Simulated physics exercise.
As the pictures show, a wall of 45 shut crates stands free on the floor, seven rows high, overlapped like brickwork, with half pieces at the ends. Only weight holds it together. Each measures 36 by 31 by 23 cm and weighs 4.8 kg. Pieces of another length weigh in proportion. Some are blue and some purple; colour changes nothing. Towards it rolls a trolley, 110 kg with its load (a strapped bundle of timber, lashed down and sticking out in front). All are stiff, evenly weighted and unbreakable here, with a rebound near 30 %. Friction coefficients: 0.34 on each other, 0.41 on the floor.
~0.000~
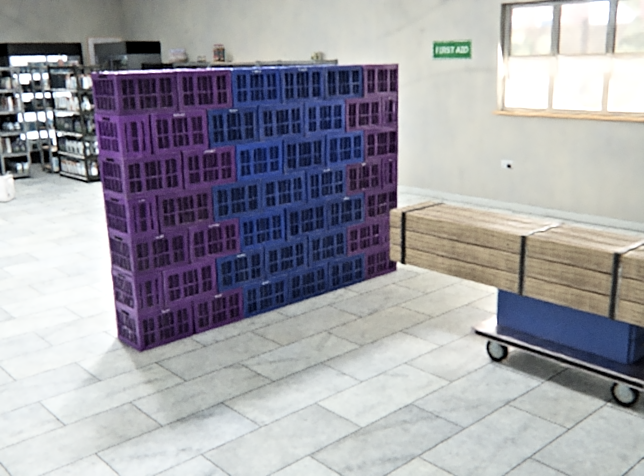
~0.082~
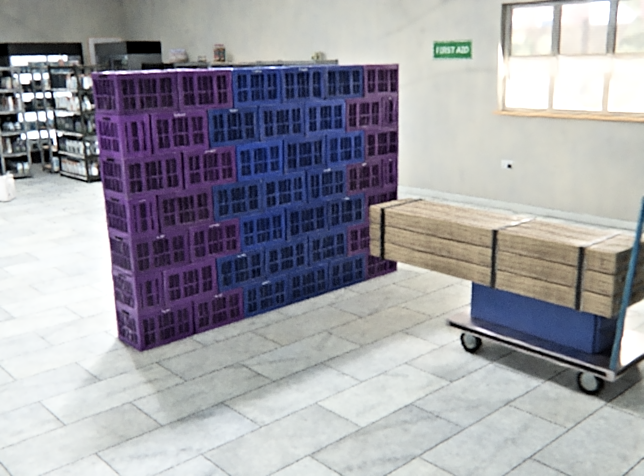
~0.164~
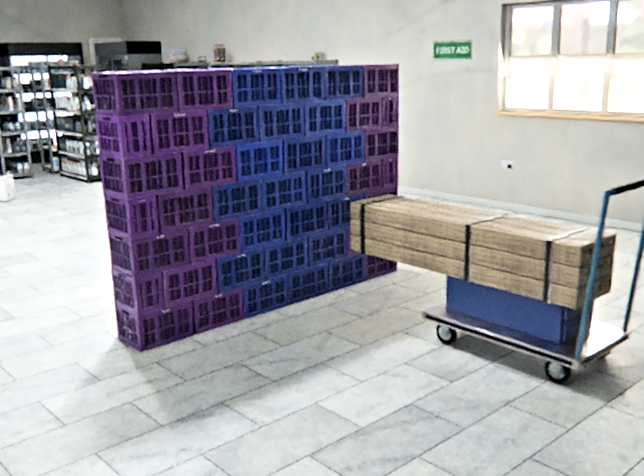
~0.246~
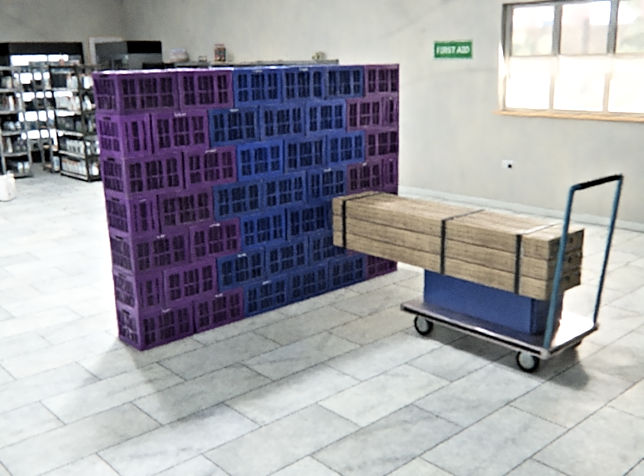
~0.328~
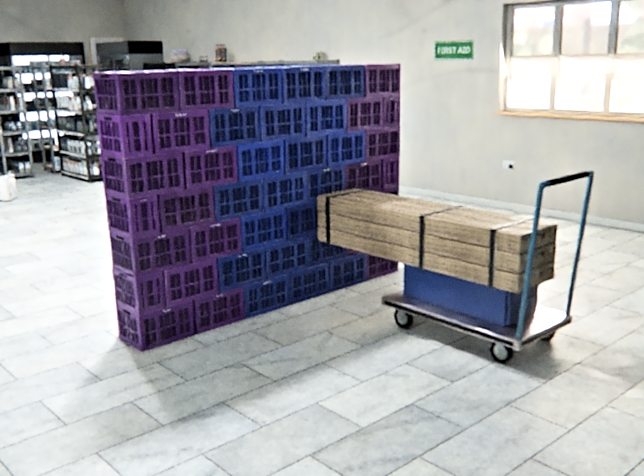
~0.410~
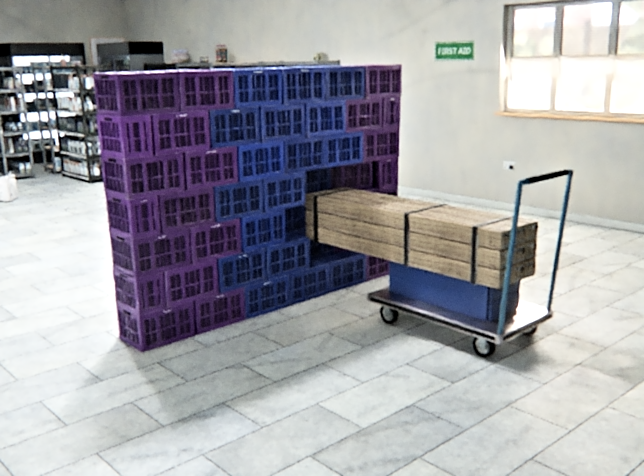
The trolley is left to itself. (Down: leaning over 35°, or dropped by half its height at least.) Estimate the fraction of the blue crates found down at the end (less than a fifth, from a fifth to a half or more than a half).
The part is over a half.
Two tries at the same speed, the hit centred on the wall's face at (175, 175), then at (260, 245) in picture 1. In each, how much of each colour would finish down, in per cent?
Purple 30 then 0, blue 10 then 10 per cent.
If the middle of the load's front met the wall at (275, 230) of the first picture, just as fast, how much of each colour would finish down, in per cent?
Then purple 40, blue 80 per cent.
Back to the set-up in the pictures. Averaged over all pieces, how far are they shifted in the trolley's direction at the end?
Roughly 65 cm.
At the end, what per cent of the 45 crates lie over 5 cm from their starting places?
Shifted: 60 per cent.
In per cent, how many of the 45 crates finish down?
Near 55 per cent.
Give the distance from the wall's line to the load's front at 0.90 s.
About 65 cm past it.
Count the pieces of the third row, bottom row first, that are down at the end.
3 of them.
After 0.90 s, load 66 cm past the wall's line, still rolling; 3 of the 21 blue crates down (3 of 45 in all colours); top blue crate 19 cm from its place; top purple crate 7° from how it stood.
After 1.56 s, load 89 cm past the wall's line, still rolling; 7 of the 21 blue crates down (16 of 45 in all colours); top blue crate 23° from how it stood, 11 cm lower; top purple crate 25° from how it stood, 36 cm lower.
After 2.26 s, load 89 cm past the wall's line, still rolling; 14 of the 21 blue crates down (24 of 45 in all colours); top blue crate on its side; top purple crate on its side.
In the end (3.9 s), load 89 cm past the wall's line, stopped; 14 of the 21 blue crates down (24 of 45 in all colours); top blue crate upside down; top purple crate upside down. That is 67 per cent. From the last view, middles, top blue crate near (122, 244), top purple crate near (228, 195).
